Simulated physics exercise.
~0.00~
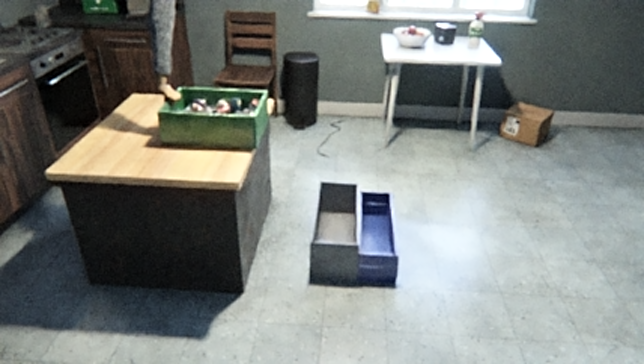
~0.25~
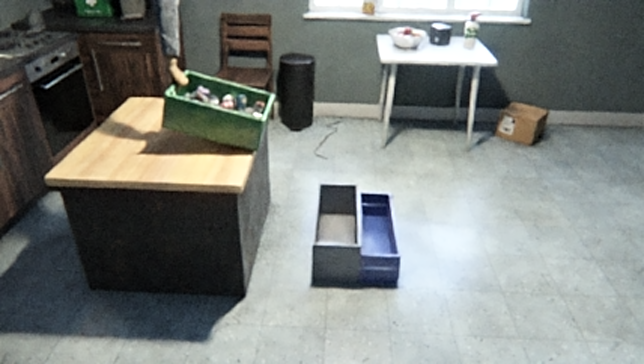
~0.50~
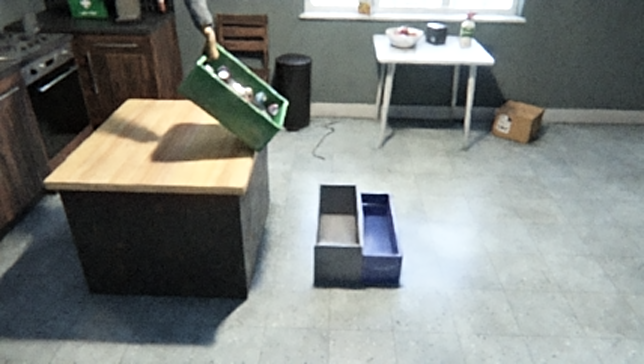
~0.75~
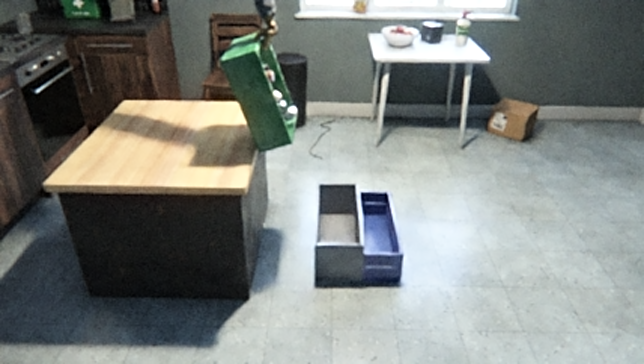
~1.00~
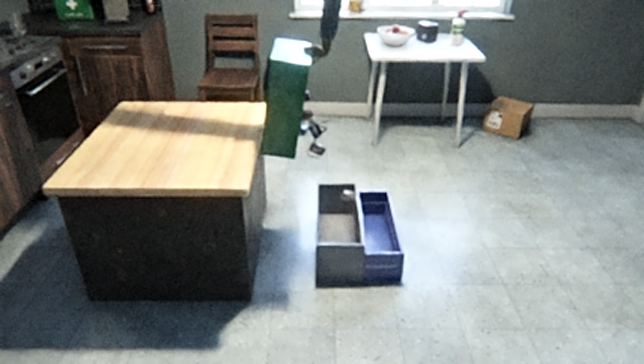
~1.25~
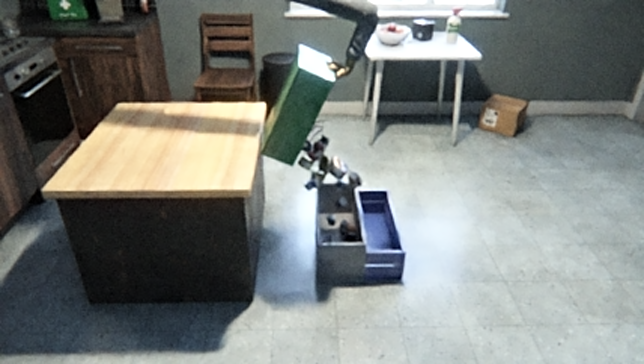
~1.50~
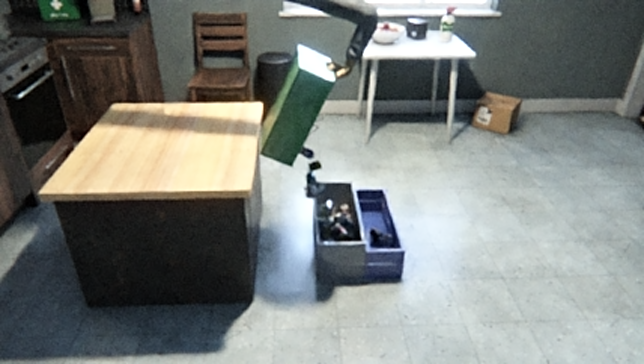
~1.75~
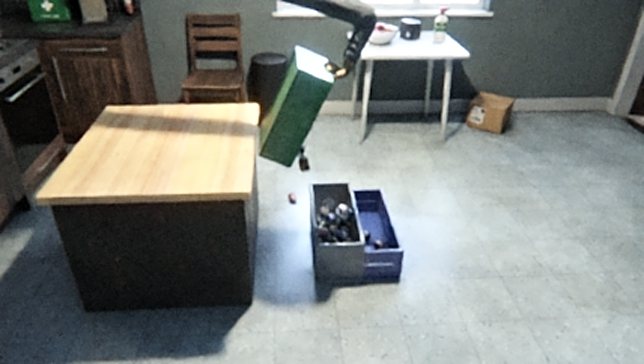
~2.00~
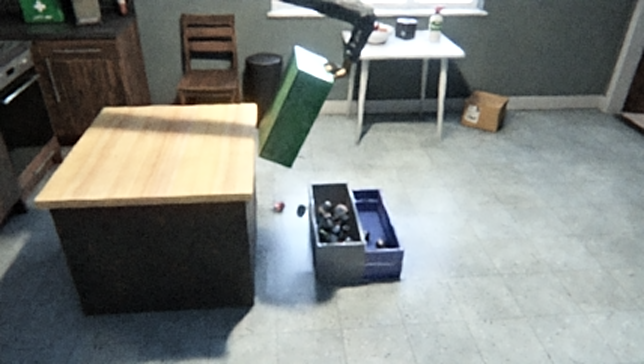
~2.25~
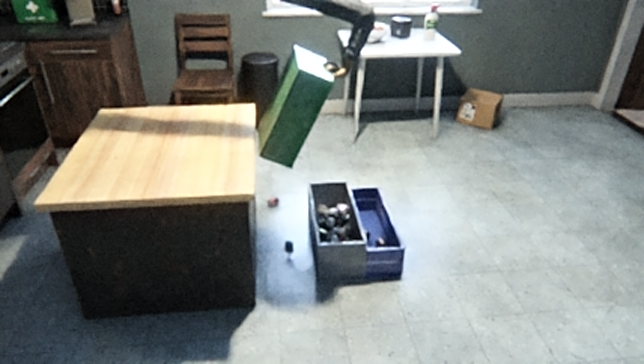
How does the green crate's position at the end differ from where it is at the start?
At the start the green crate rests on top of the wooden-topped bench. By the end it is farther right, held tipped over in the air just past the bench's right edge.
